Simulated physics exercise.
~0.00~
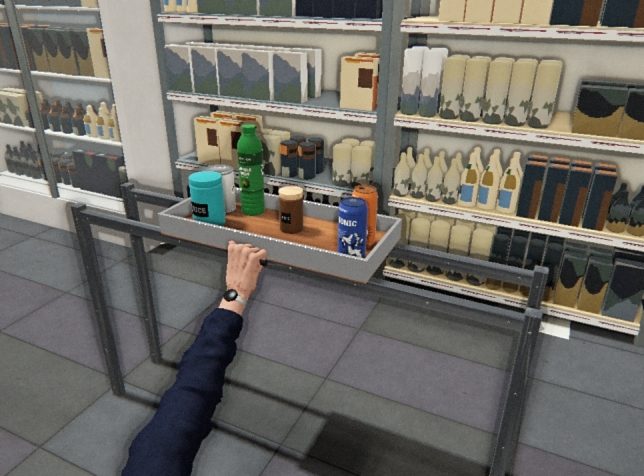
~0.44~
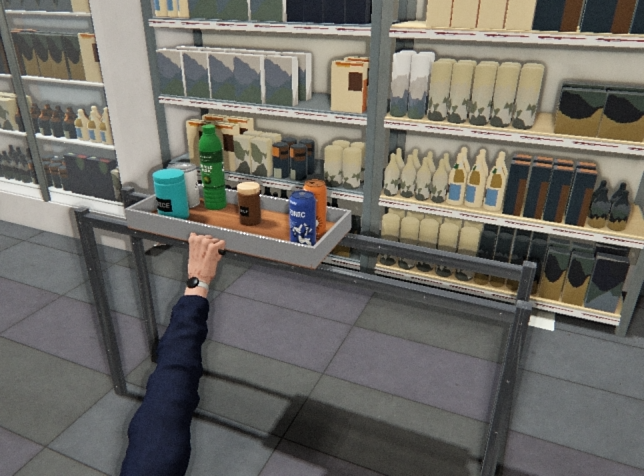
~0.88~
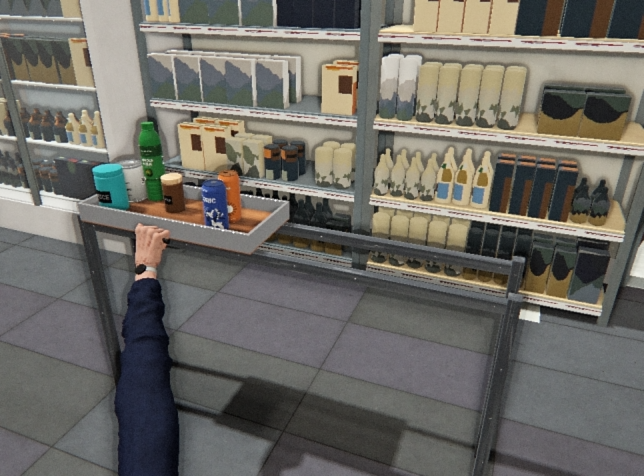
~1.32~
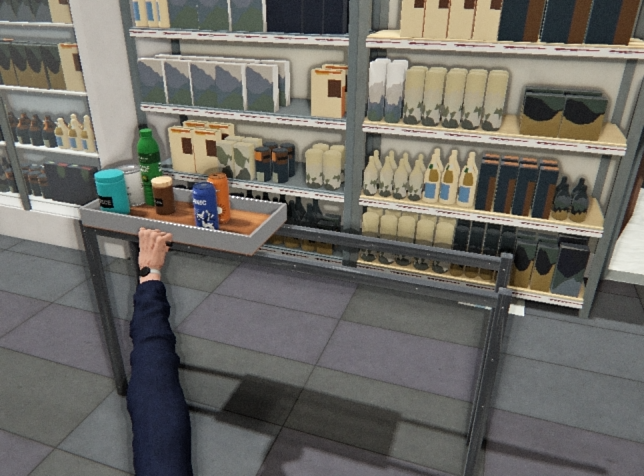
A hand in a dark sleeve pushed a shallow tray of colourful cans, jars and a green bottle leftward along a metal frame in a shop, until it stopped at the left end with everything still standing upright.
